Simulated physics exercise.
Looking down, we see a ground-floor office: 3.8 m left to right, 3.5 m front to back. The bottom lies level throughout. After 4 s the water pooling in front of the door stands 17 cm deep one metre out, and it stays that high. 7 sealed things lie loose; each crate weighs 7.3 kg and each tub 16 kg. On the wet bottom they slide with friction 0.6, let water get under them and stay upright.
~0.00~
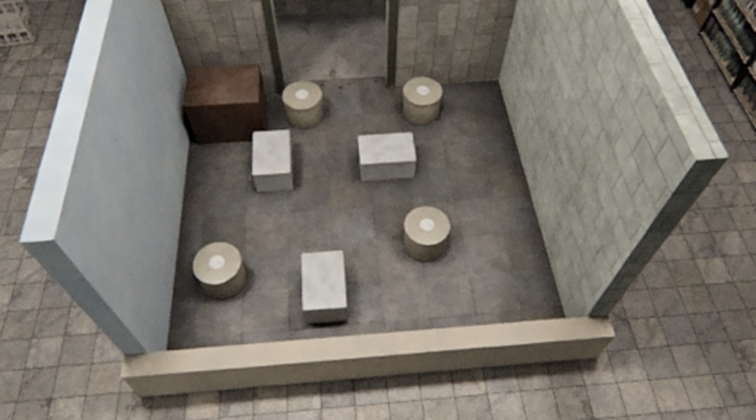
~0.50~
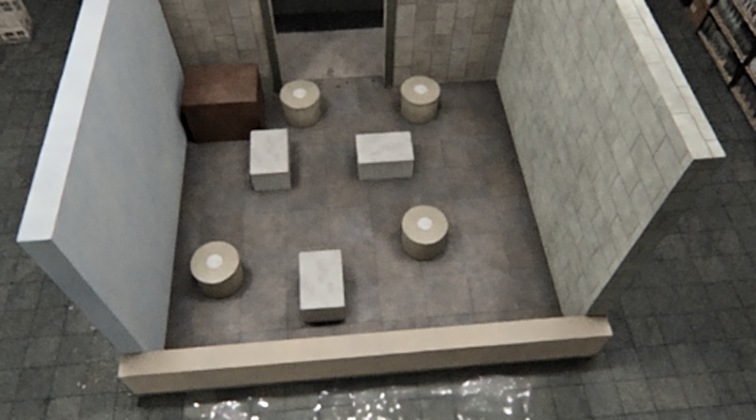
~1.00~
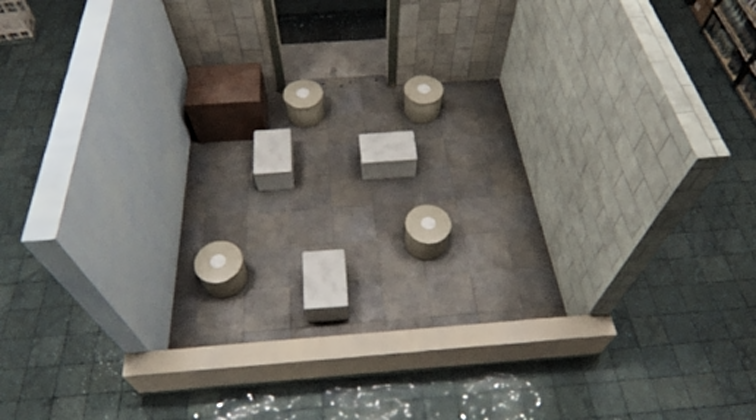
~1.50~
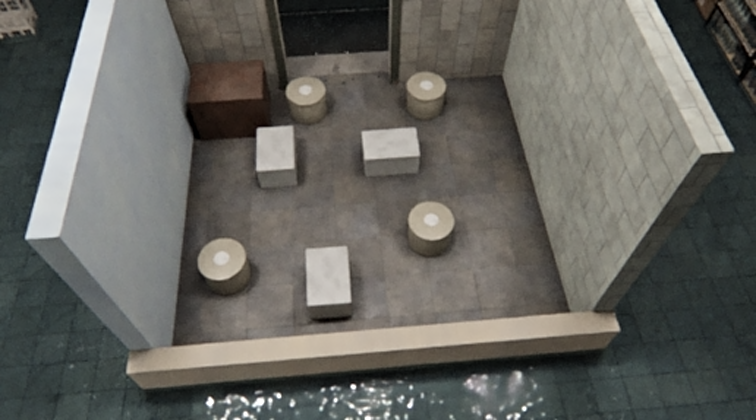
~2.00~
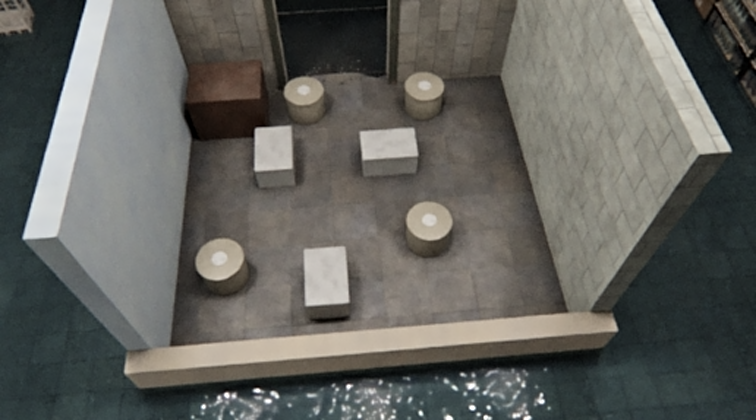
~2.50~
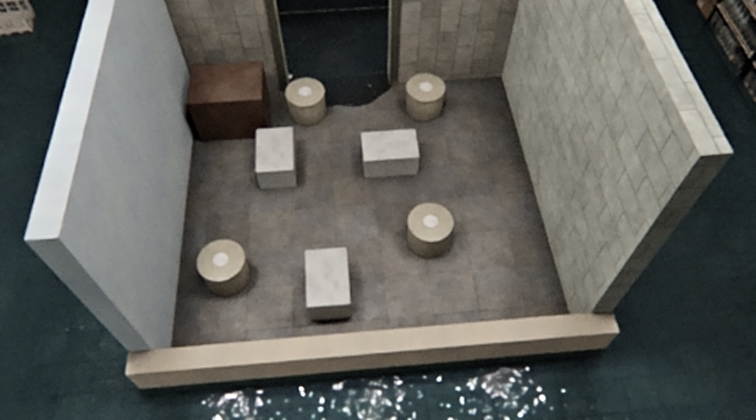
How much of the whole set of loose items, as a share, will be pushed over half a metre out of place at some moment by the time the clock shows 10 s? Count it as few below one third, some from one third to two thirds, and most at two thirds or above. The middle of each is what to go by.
Some.
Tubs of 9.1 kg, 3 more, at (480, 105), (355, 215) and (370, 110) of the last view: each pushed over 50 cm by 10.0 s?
First stays within it, second exceeds it, third exceeds it.
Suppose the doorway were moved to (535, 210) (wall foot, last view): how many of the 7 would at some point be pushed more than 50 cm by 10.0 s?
Then it comes to 3.
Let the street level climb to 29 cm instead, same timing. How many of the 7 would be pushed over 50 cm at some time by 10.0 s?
I count 6 of them in that case.
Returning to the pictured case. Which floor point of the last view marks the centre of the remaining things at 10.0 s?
They're centred close to (326, 224).
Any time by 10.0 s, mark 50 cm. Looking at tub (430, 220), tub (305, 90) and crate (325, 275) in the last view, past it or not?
Result, in order: Stayed within / exceeded / exceeded.
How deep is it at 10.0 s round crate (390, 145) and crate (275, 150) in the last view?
First about 11 cm, second about 5 cm.
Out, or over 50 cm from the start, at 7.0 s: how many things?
I make it 3.
After 3.5 s 0 of 7 are over 50 cm from their spots; 0 afloat.
After 4.5 s 0 of 7 are over 50 cm from their spots; 0 afloat.
After 7.0 s 3 of 7 are over 50 cm from their spots; 1 afloat.
After 10.0 s 4 of 7 are over 50 cm from their spots, and 4 have been at some point; 3 afloat.
